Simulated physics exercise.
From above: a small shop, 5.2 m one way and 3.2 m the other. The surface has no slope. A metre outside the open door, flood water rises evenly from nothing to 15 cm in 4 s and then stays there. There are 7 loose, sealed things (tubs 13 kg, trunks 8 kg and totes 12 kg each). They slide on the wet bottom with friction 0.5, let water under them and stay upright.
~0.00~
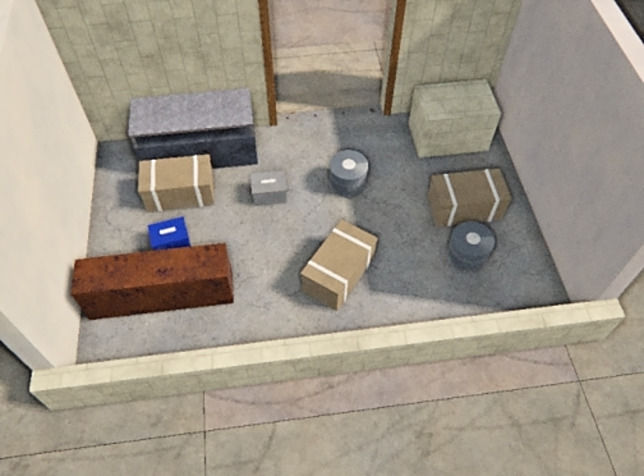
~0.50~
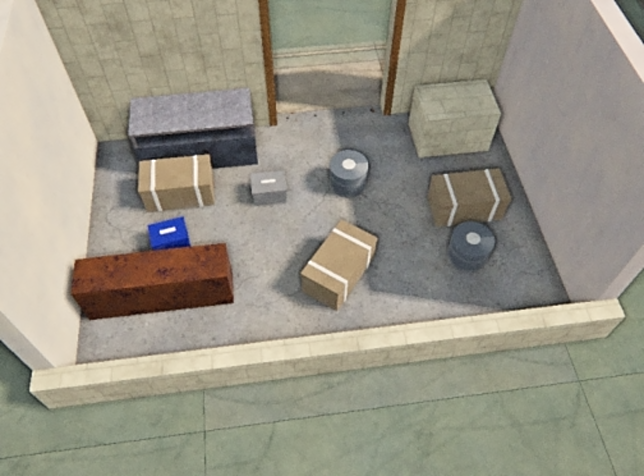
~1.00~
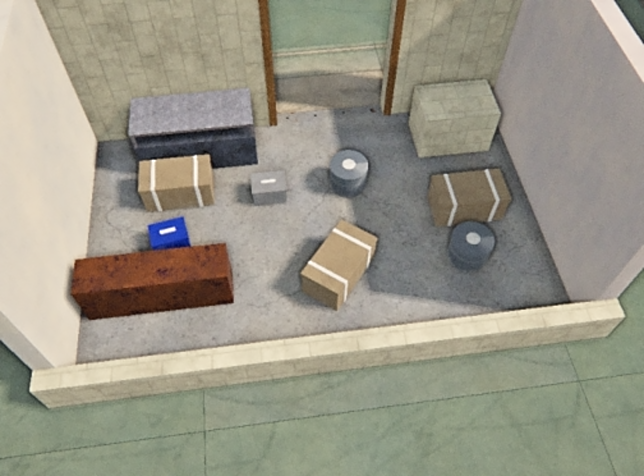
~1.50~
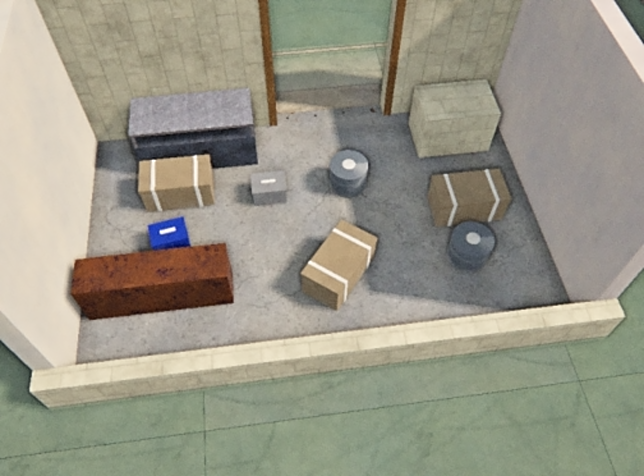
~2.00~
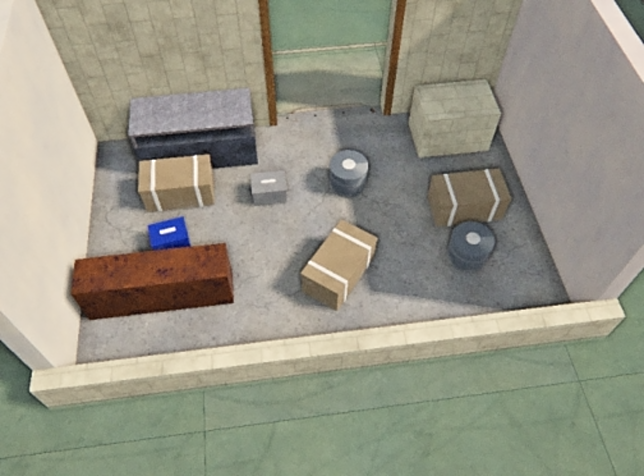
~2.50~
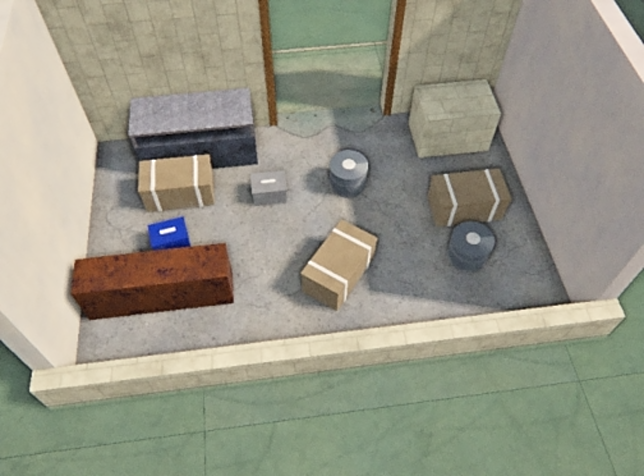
Green water covers the ground around a shop of still boxes, then edges through the doorway.
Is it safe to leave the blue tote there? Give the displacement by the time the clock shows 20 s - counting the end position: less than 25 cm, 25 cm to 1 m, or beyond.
Blue tote is nudged along.
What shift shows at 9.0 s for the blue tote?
Roughly 0 cm by then.
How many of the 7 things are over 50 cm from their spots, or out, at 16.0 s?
I count 5.
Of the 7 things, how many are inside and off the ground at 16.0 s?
At that moment 6.
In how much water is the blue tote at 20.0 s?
About 11 cm.
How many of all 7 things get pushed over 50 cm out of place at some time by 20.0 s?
5 of them.
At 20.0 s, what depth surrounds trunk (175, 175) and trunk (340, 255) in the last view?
About 12 and 15 cm.
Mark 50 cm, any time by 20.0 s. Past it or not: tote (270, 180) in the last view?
Answer: Short of it.
After 4.0 s the blue tote is near (168, 231), 0.0 m from its start, aground; 0 afloat.
After 9.0 s the blue tote is near (168, 231), 0.0 m from its start, aground; 3 afloat.
After 16.0 s the blue tote is near (153, 224), 0.2 m from its start, afloat; 6 afloat.
After 20.0 s the blue tote is near (207, 215), 0.5 m from its start, afloat; 7 afloat.
